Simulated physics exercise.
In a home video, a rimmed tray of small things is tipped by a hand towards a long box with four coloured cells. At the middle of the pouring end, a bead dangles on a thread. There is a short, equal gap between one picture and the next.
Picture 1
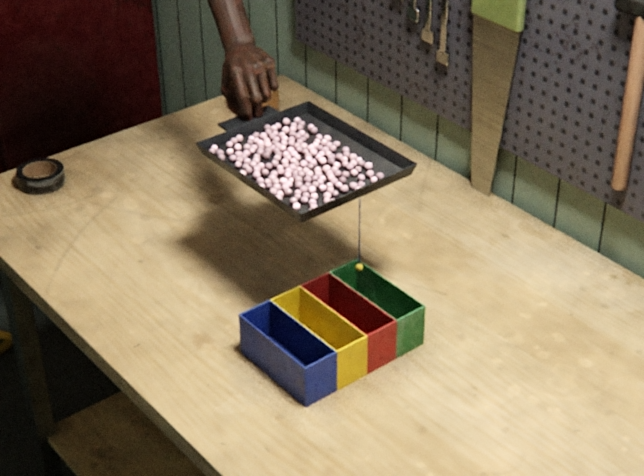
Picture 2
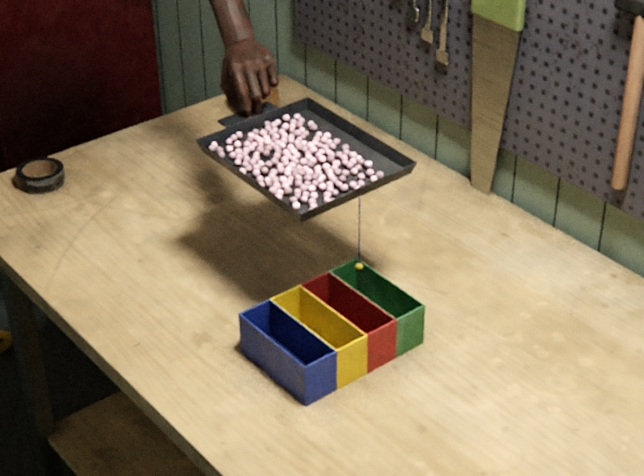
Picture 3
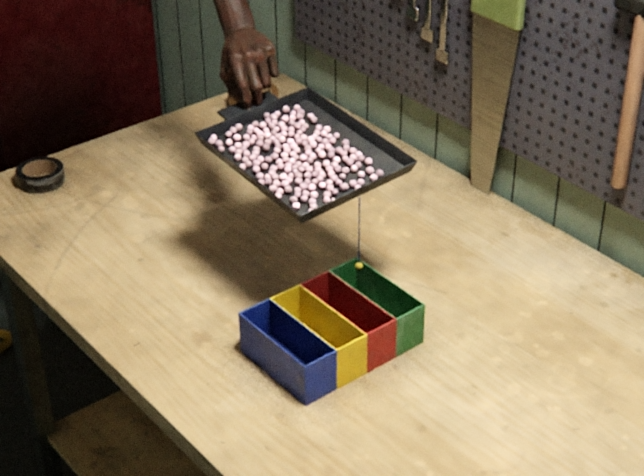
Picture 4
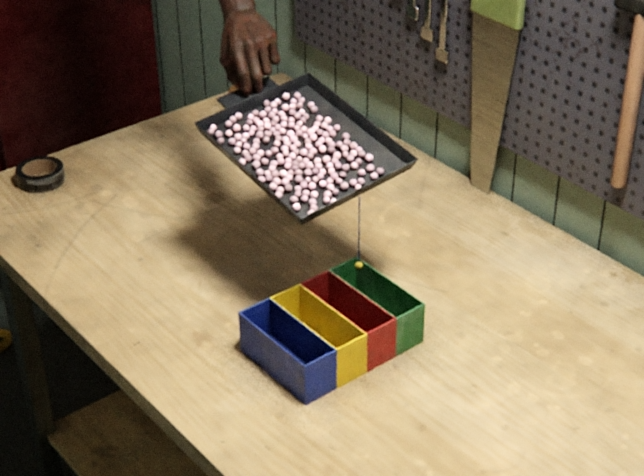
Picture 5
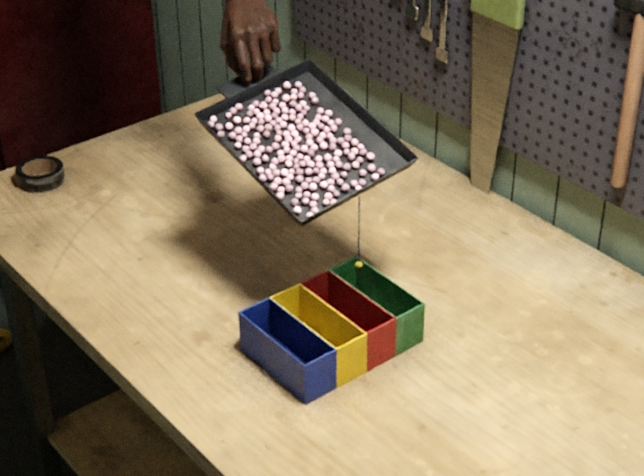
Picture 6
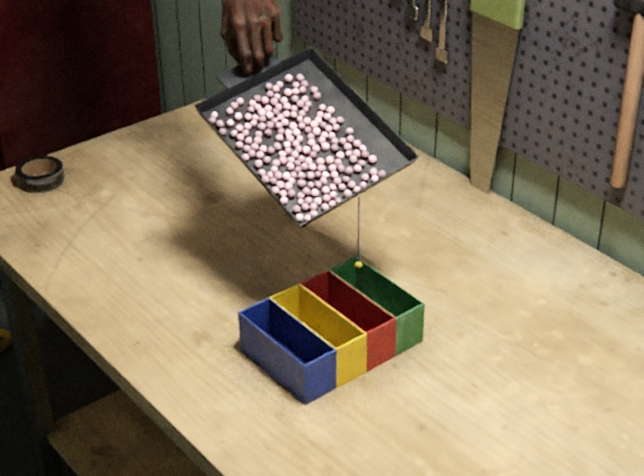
In this clip, a hand gradually tilts a dark rimmed tray of small pale pink balls above a box with blue, yellow, red and green cells, lowering its left front corner relative to the rest as the balls begin shifting.
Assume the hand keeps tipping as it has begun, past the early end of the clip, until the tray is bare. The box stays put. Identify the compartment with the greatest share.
Greatest share: Yellow.
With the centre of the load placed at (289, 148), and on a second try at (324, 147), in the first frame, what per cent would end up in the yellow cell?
Share in order: Roughly 50 %, 50 %.
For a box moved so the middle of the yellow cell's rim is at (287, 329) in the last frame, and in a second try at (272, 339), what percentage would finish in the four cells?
90 % for the first, 80 % for the second.
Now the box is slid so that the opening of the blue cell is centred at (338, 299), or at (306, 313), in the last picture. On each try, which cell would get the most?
The first time it is that blue cell, and the second time it is the cell in blue.
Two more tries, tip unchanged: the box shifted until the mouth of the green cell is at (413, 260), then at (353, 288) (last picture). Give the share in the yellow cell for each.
First placement: Some 10 %; second placement: Some 30 %.
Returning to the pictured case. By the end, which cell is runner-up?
That's the cell in red.
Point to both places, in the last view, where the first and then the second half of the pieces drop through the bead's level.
The first part at (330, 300); the rest at (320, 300).
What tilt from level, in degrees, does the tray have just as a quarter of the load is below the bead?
It is at around 75 degrees.
Shortly afterwards, tray tipped steeply; near two thirds on the tray; a little in the yellow cell; a little in the red cell; only a few in the blue cell; only a few in the green cell; near a quarter falling or outside the box.
Next, tray tipped past a quarter turn; near half in the yellow cell; near a quarter in the red cell; a little in the blue cell; a little in the green cell; a little falling or outside the box.
Some moments later, tray tipped past a quarter turn; near half in the yellow cell; near a quarter in the red cell; a little in the blue cell; a little in the green cell; only a few falling or outside the box.
In the end, tray tipped past a quarter turn; near half in the yellow cell; near a quarter in the red cell; a little in the blue cell; a little in the green cell; only a few outside the box.
